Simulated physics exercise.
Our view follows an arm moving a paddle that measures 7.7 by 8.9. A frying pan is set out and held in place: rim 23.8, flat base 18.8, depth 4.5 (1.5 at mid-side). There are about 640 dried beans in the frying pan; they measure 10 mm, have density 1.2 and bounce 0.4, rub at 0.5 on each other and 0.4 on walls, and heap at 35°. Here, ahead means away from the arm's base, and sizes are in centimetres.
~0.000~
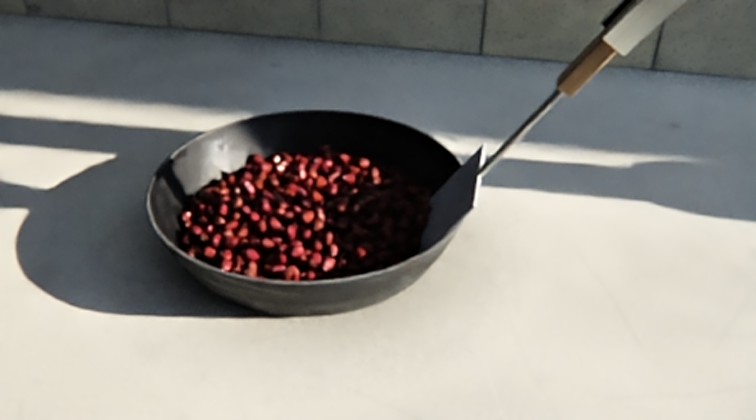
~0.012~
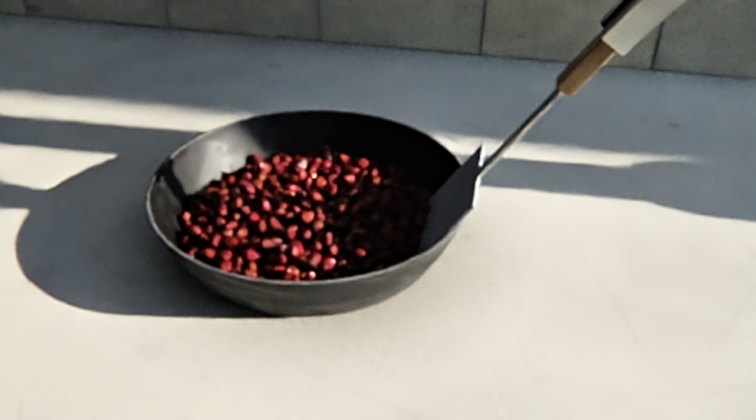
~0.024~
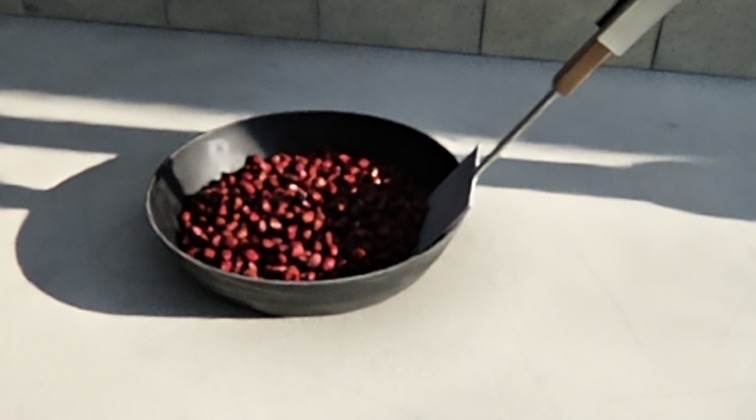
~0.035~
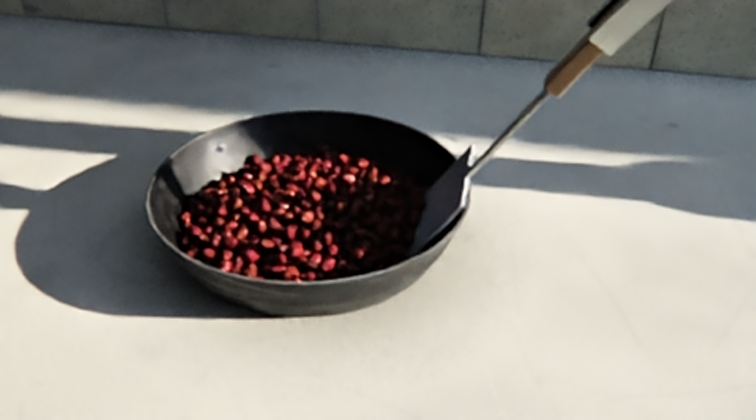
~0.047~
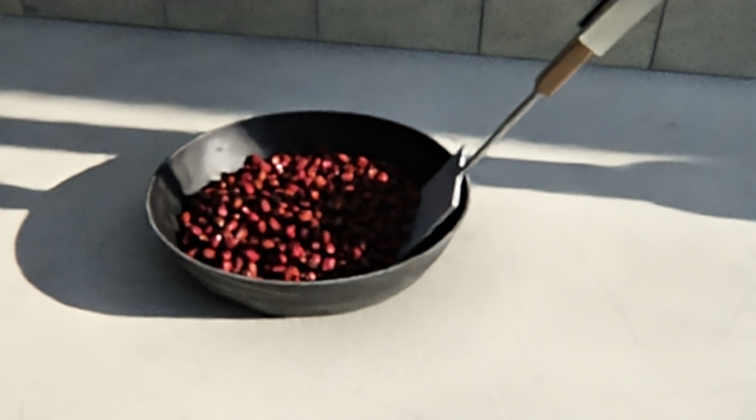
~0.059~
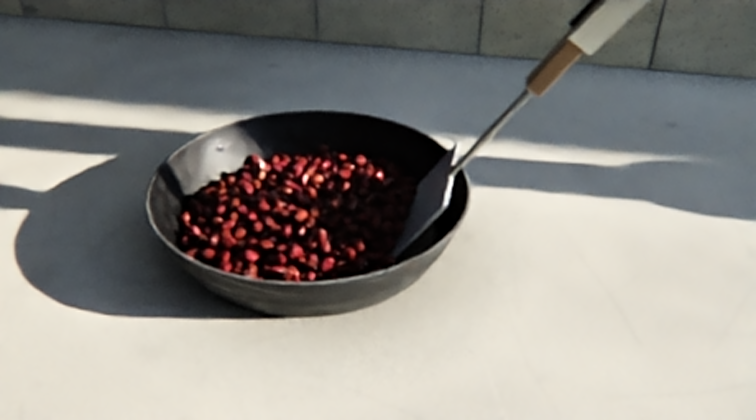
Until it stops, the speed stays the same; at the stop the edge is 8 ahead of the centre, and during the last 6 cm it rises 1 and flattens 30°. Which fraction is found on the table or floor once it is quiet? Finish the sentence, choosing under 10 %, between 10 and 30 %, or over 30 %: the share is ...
The share is under 10 %.
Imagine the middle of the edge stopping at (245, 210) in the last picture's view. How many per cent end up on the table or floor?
0 %.
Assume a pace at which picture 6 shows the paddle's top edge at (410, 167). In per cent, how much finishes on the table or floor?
Roughly 20 per cent.
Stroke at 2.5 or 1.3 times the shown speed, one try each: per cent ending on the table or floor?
Some 15 and 5 per cent.
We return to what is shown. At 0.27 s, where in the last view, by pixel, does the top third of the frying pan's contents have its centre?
I'd put it somewhere near (224, 181).
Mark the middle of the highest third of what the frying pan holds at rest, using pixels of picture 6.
At about (216, 174).
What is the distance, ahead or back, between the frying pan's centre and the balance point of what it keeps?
Forward offset: Roughly 4.5 cm.
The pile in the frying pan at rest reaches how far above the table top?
Near 6.5 centimetres high.
After 0.17 s, sloping 56°, highest piece 4 above the table; 641 in the frying pan.
After 0.27 s, sloping 44°, highest piece 6 above the table; 640 in the frying pan, 1 on the blade or in flight.
After 0.53 s, sloping 26°, highest piece 6 above the table; 624 in the frying pan, 16 on the table or floor, 1 on the blade or in flight.
After 1.58 s, sloping 26°, highest piece 6 above the table; 622 in the frying pan, 19 on the table or floor.
In the end, 622 in the frying pan, 19 on the table or floor. That is 3 % on the table or floor.
